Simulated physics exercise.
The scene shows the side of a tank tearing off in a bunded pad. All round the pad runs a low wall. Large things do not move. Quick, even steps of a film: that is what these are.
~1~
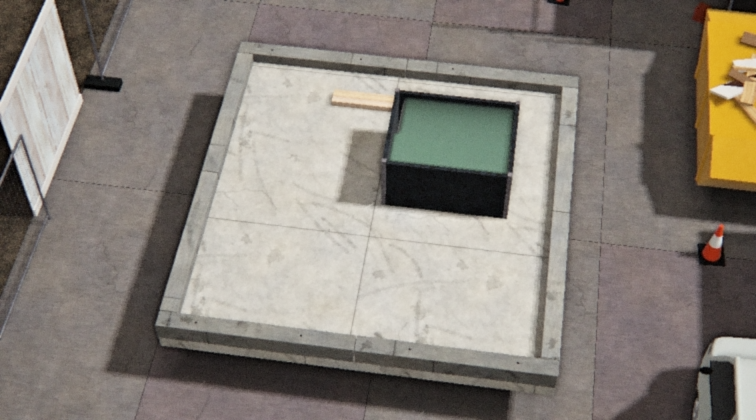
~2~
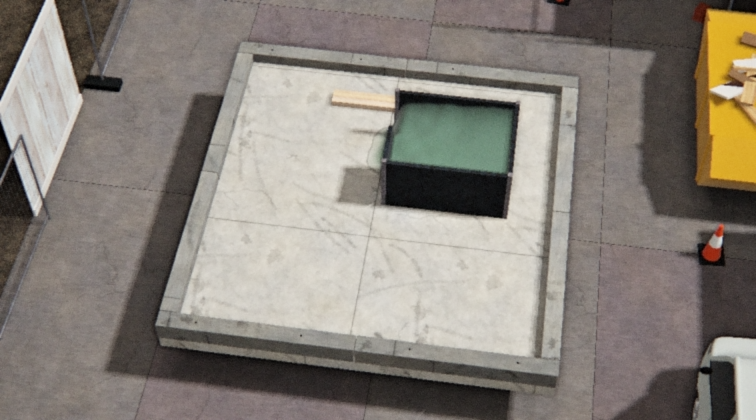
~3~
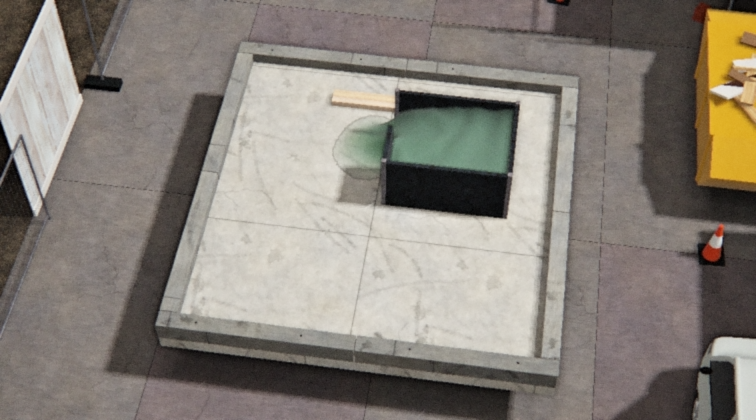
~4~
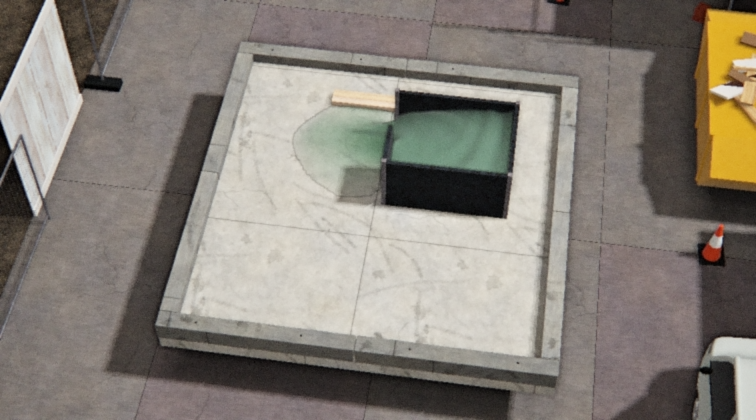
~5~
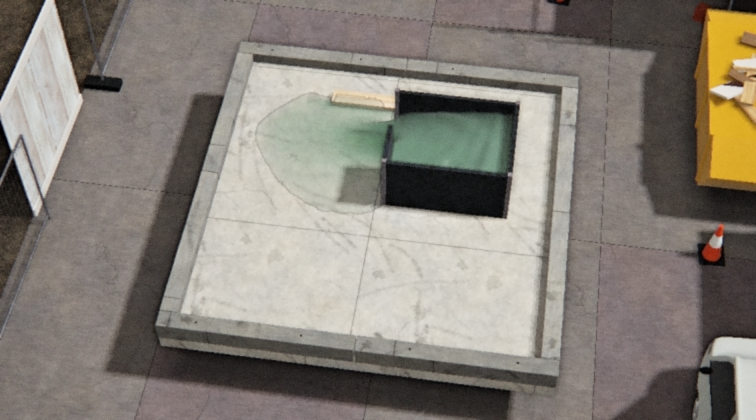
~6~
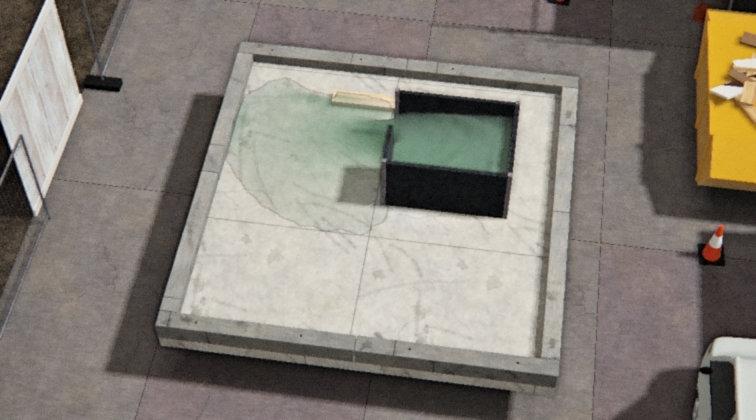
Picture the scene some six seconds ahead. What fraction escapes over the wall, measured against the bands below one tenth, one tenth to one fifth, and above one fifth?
The fraction that escapes is one tenth to one fifth.
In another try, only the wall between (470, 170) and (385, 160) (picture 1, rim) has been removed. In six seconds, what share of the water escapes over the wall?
Near 20 in a hundred.
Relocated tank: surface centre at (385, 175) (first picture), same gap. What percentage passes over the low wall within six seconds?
18 per cent.
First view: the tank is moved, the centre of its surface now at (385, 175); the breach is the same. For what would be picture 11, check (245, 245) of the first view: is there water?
I'd say the spot ends up drenched.
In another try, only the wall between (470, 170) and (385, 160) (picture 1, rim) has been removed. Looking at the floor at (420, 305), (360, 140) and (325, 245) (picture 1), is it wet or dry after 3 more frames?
Going through them in order gives waterlogged, still bare, waterlogged.
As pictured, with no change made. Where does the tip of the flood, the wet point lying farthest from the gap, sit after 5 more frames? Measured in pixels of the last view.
My guess would be about (196, 264).
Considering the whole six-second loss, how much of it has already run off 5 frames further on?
Somewhere around 10 per cent, I'd say.
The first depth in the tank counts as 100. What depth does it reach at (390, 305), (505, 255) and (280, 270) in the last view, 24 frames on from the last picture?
Approx. values, in order: 4 %, 0 %, 6 %.
A moment on, water covers 30 % of the floor; the low wall has let 0 % over.
Next, water covers 35 % of the floor; the low wall has let 1 % over.
Then, water covers 40 % of the floor; the low wall has let 10 % over.
Later, water covers 55 % of the floor; the low wall has let 13 % over.
In the end, water covers 75 % of the floor; the low wall has let 13 % over.
